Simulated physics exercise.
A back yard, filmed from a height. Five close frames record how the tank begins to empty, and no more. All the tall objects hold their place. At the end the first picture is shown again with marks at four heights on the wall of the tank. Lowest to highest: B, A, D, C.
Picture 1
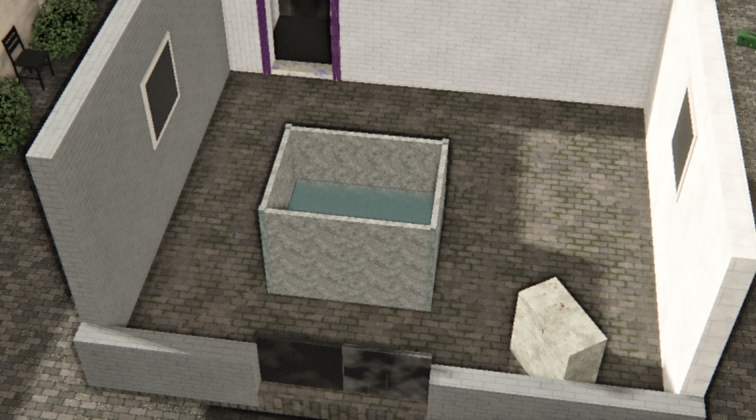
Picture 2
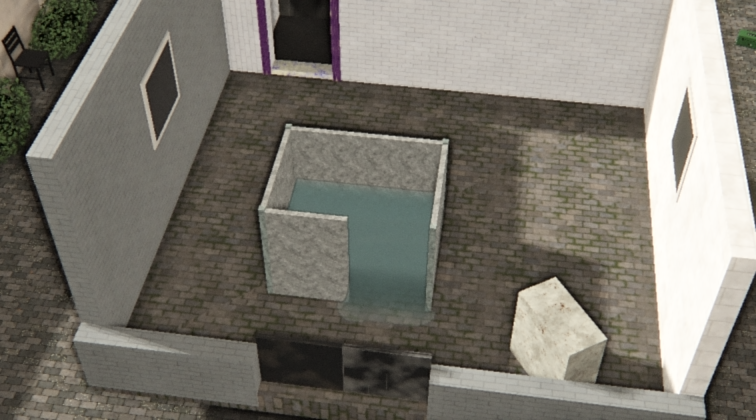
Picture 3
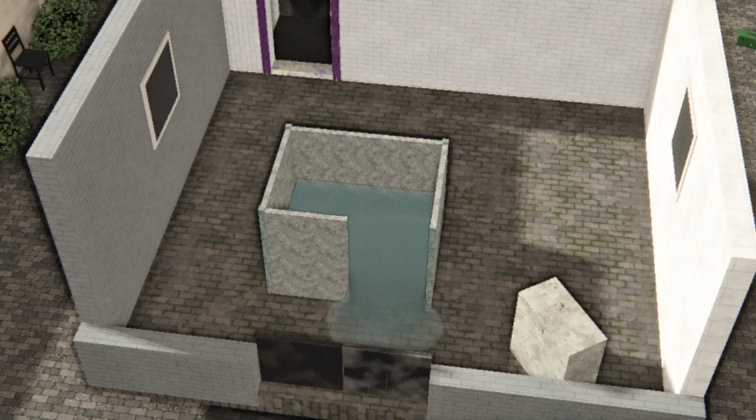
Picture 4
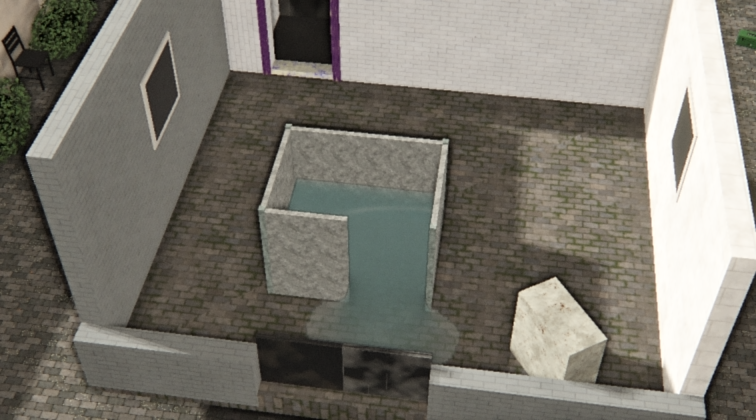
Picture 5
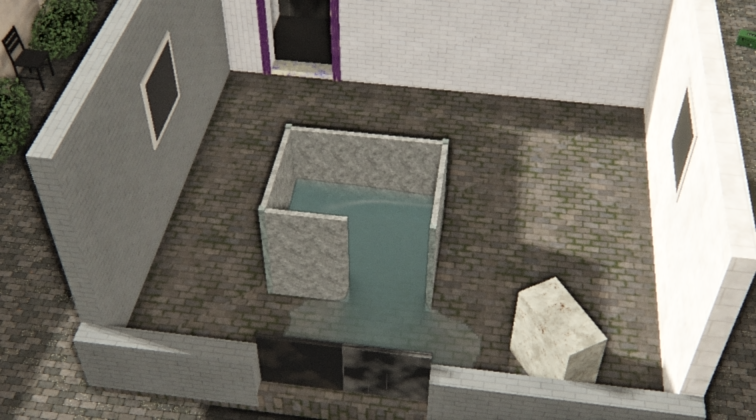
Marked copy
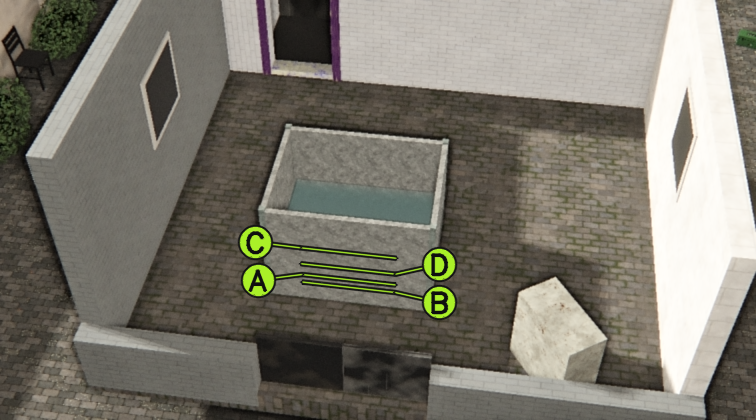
Water pours through an opening in the stone tank's front and spreads across the paving.
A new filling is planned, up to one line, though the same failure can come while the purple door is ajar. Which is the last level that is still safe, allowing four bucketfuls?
Take C.
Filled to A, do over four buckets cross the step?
No.
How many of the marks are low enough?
All of them.
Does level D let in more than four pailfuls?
No, not at all.
On the marked copy, A at (348, 279); B at (348, 287); C at (347, 252); D at (348, 268); from the bottom up B, A, D, C.
Choosing A, nothing gets over.
Choosing B, nothing gets over.
Choosing C, a bucket or two gets in.
Choosing D, nothing gets over.
